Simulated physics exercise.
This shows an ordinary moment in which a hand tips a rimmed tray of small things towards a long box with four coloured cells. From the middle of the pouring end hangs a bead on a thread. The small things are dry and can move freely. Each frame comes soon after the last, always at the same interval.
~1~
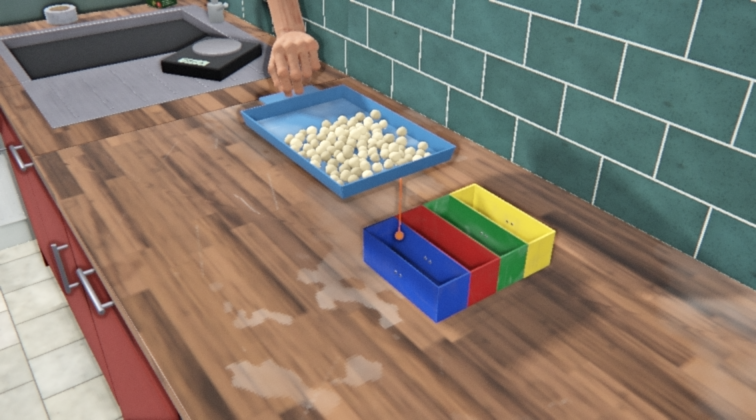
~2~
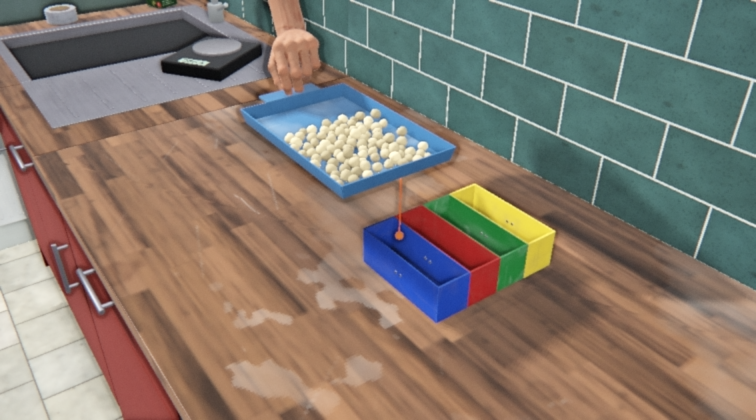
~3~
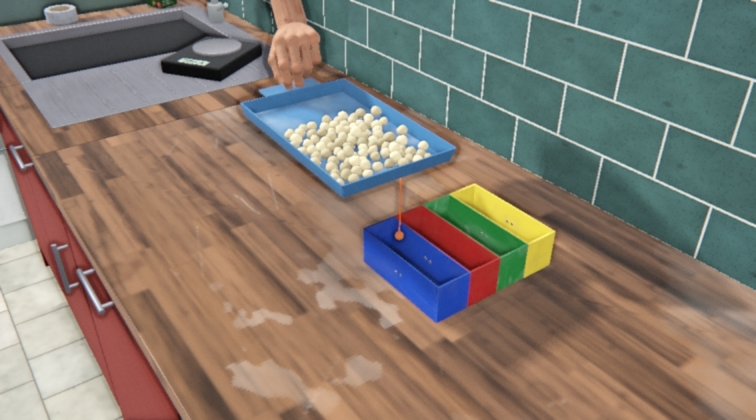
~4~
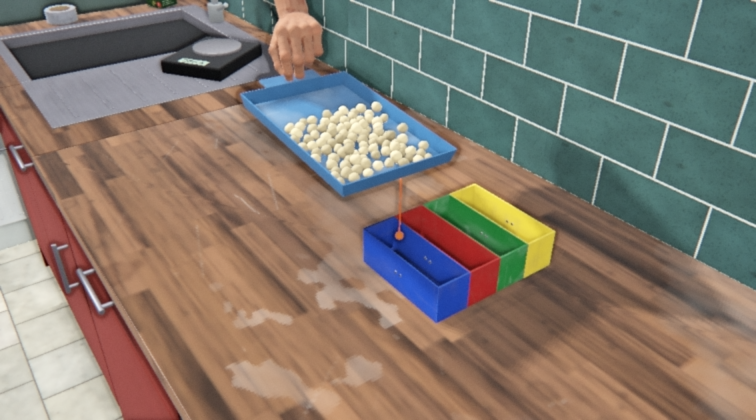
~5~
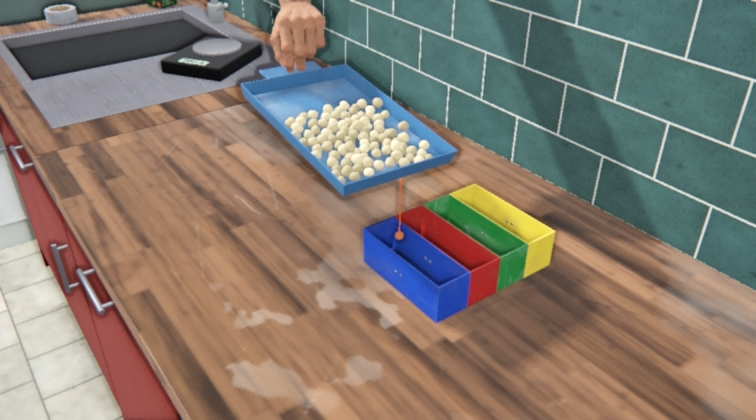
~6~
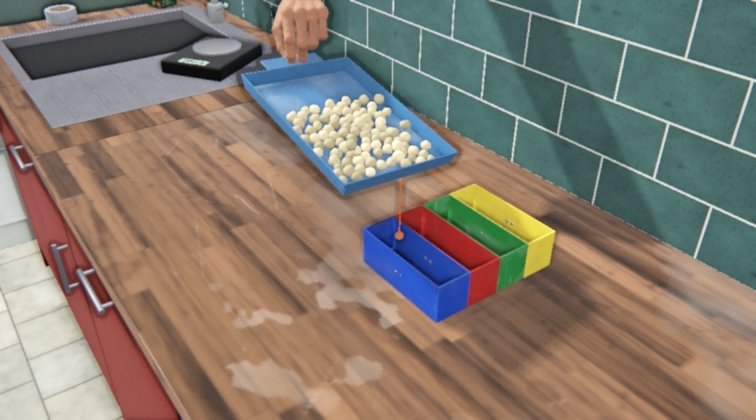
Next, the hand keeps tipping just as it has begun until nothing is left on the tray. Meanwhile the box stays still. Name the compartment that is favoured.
Red.
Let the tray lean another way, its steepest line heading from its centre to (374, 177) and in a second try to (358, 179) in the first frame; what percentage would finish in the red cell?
Shares, approx.: 10 %, then 0 %.
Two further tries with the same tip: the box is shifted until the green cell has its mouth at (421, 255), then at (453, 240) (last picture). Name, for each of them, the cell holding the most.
That yellow cell first, green second.
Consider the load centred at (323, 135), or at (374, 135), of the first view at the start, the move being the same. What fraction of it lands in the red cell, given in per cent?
Estimate: 50 % first, 50 % second.
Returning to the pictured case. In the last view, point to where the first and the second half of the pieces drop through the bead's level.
Close to (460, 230), then close to (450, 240).
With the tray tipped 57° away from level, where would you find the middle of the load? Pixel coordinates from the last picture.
Somewhere about pixel (400, 134).
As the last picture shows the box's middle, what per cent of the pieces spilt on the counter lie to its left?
Near 100 in a hundred.
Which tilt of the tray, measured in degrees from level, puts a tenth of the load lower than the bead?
That happens at close to 85 degrees.
Soon after the last picture, tray tipped steeply; nearly all on the tray; a stray few in the green cell; a stray few falling or outside the box.
A little later, tray tipped right over; about a quarter on the tray; about a quarter in the red cell; a small part in the blue cell; a small part in the green cell; about a quarter falling or outside the box.
Later still, tray tipped past a quarter turn; about half in the red cell; about a quarter in the blue cell; about a quarter in the green cell; a stray few in the yellow cell; a small part falling or outside the box.
At rest, tray tipped past a quarter turn; about half in the red cell; about a quarter in the blue cell; about a quarter in the green cell; a stray few in the yellow cell; a small part outside the box.
